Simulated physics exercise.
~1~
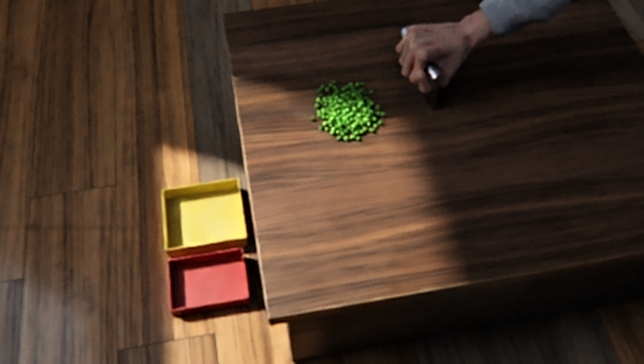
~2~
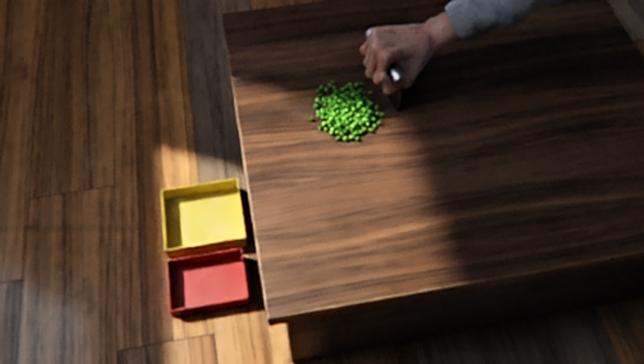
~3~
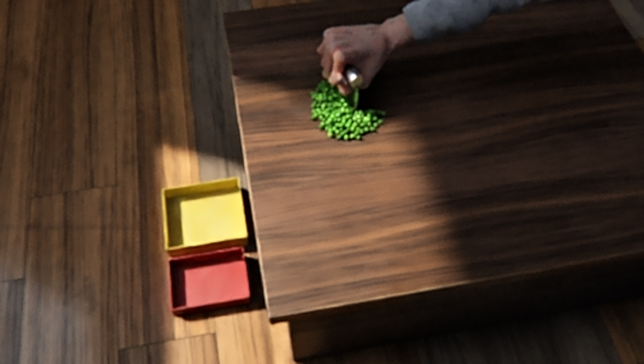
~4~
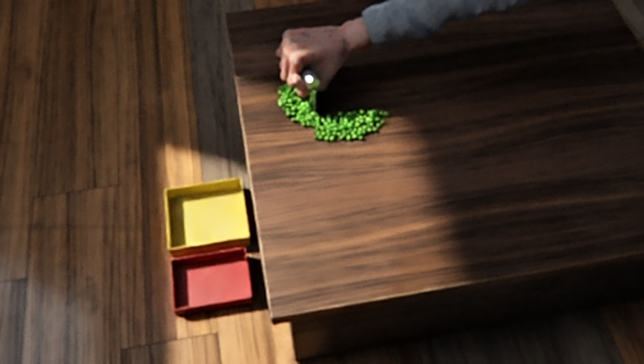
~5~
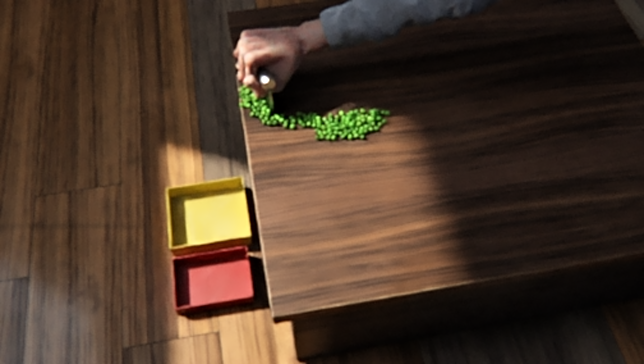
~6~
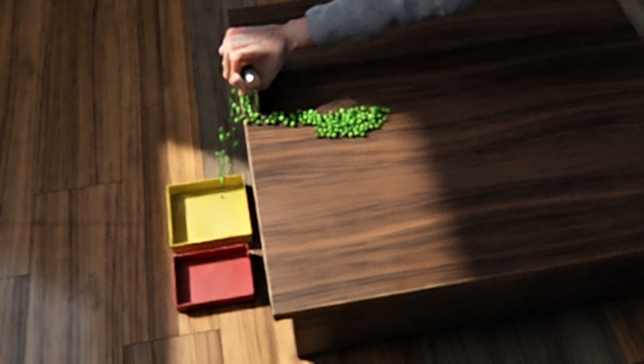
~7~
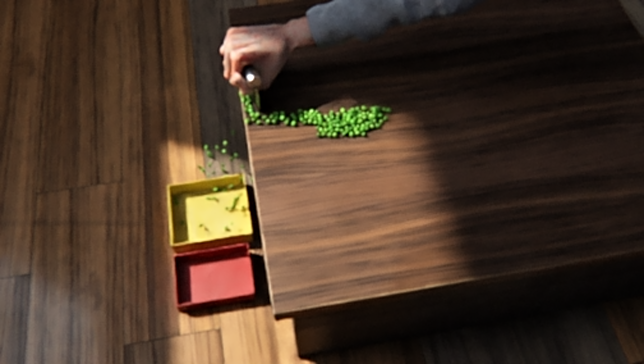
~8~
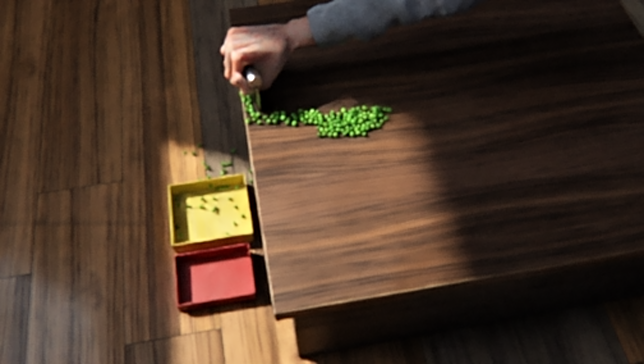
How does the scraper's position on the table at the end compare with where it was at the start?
At the start the scraper is out on the table to the right of the pile of peas. By the end it is well to the left, resting at the table's left edge with the trail of peas stretching to its right.
